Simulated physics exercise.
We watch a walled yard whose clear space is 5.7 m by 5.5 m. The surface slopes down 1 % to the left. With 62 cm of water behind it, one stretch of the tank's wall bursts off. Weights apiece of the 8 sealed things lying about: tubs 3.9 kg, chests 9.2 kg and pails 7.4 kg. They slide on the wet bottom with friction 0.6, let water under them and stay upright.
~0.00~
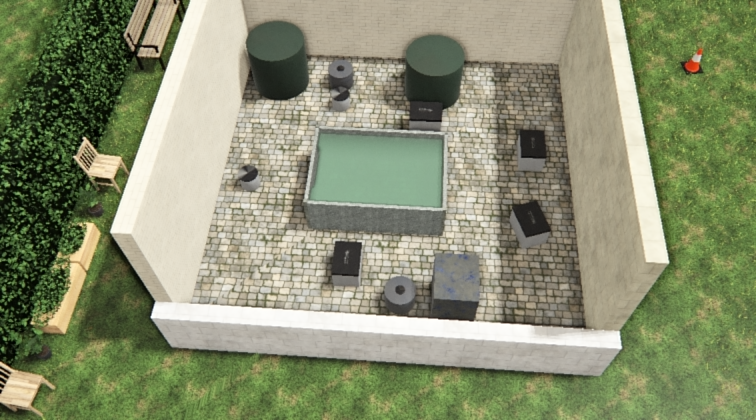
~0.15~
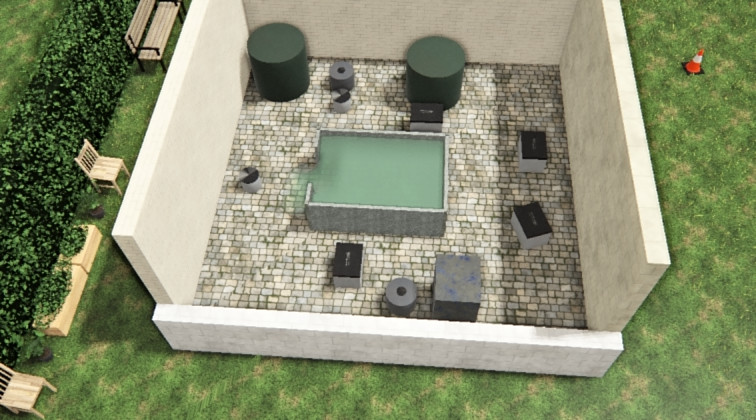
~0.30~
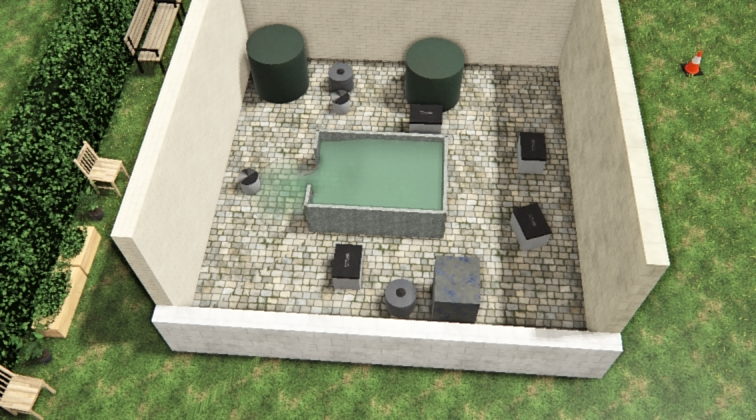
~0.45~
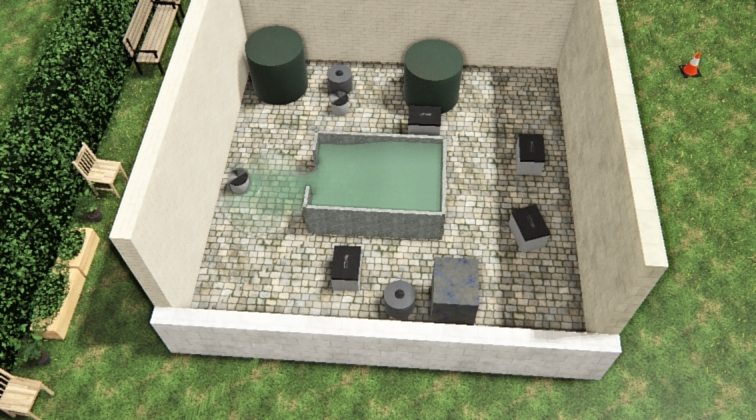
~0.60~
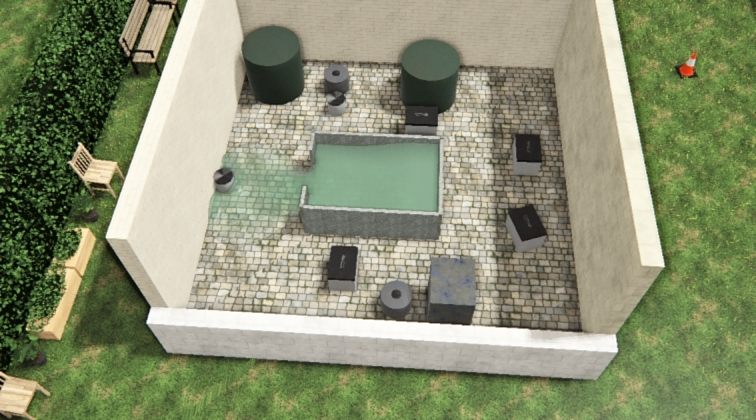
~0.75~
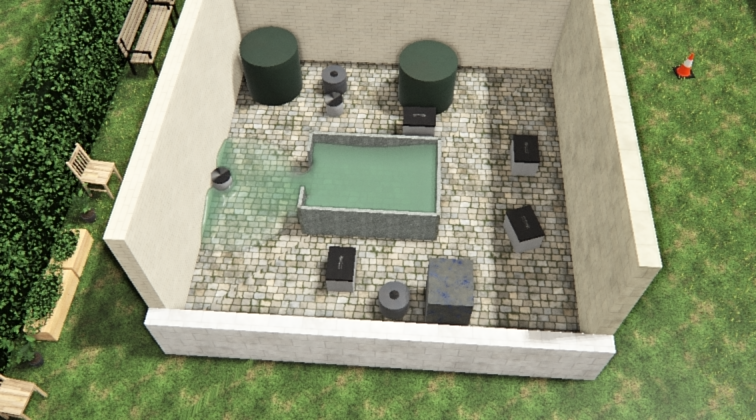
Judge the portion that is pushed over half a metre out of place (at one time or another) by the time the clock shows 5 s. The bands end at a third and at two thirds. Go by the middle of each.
Share: One to two thirds.
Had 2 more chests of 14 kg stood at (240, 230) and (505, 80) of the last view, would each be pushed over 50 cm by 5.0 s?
In turn: Over, under.
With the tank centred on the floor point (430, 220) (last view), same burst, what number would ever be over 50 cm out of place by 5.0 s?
Then 3.
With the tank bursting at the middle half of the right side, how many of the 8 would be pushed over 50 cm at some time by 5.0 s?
In that case 2 of them.
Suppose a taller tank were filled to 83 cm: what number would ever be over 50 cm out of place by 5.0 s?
In that case 6 of them.
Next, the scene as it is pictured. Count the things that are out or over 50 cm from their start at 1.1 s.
0 of them.
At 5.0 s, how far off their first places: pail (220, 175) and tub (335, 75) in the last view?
In turn: 150 cm, 120 cm.
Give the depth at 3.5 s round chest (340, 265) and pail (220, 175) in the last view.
About 4 and 4 cm.
After 1.1 s 0 of 8 are over 50 cm from their spots; 1 afloat.
After 2.2 s 1 of 8 are over 50 cm from their spots; 0 afloat.
After 3.5 s 2 of 8 are over 50 cm from their spots; 2 afloat.
After 5.0 s 5 of 8 are over 50 cm from their spots, and 5 have been at some point; 3 afloat.
